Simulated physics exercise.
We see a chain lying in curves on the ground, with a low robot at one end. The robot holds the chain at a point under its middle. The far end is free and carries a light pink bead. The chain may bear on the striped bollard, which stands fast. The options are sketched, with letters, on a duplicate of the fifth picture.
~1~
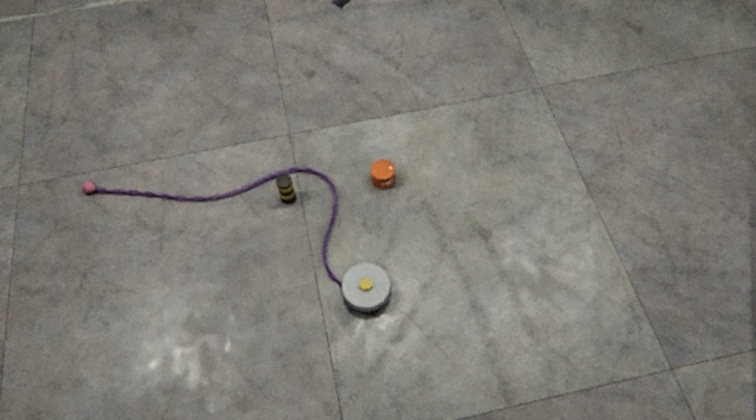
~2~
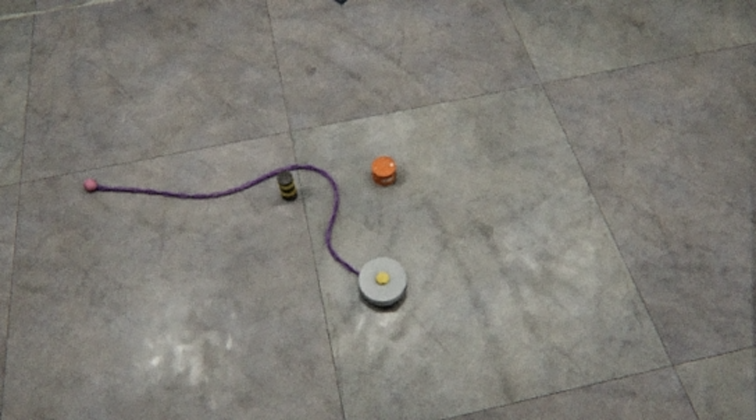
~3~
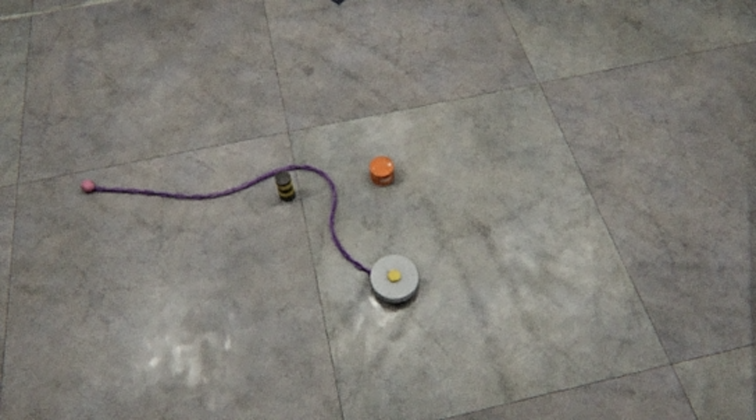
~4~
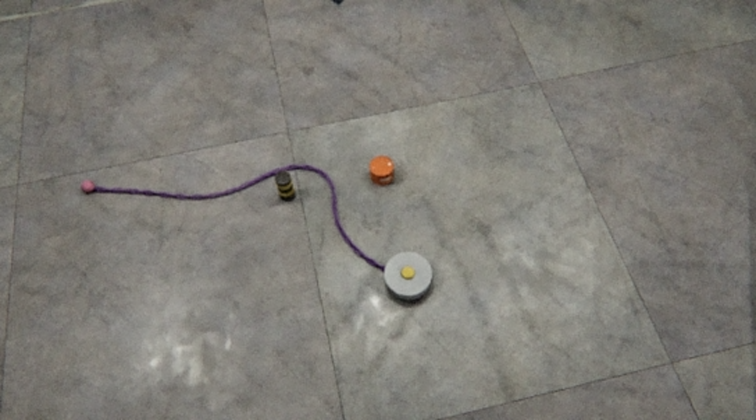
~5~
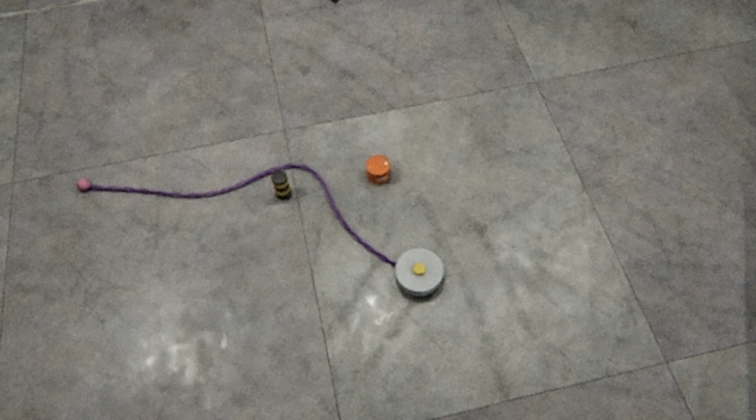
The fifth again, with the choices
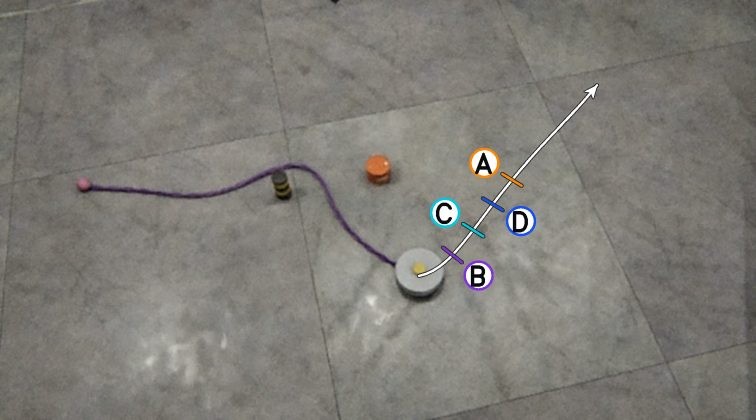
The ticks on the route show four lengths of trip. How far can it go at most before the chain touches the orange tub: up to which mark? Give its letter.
Up to mark A.
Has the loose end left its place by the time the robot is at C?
No.
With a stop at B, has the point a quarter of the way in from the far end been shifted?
No.
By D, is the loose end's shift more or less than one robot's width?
By then, less.
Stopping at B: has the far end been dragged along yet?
No.
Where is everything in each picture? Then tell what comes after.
The first frame shows free end (89, 187); orange tub (383, 174); bollard (286, 189).
The second frame shows robot (383, 282); orange tub (384, 171).
The third frame shows robot (394, 279); free end (88, 186).
The fourth frame shows robot (408, 276); bollard (285, 187).
The fifth frame shows robot (419, 273); orange tub (378, 170); bollard (282, 186); free end (83, 185).
On the copy, A at (512, 180); B at (452, 255); C at (473, 230); D at (493, 204); the route from (419, 276) via (519, 172) to (597, 85).
On A. First, robot (460, 244), middle of the chain (275, 177), free end (83, 185).
Then, robot (490, 205), middle of the chain (287, 186), free end (91, 185).
Finally, robot (513, 176), middle of the chain (310, 188), free end (114, 187); only the bollard has been touched, if anything.
By contrast, B is safe but short; C is safe but short; D is safe but short.
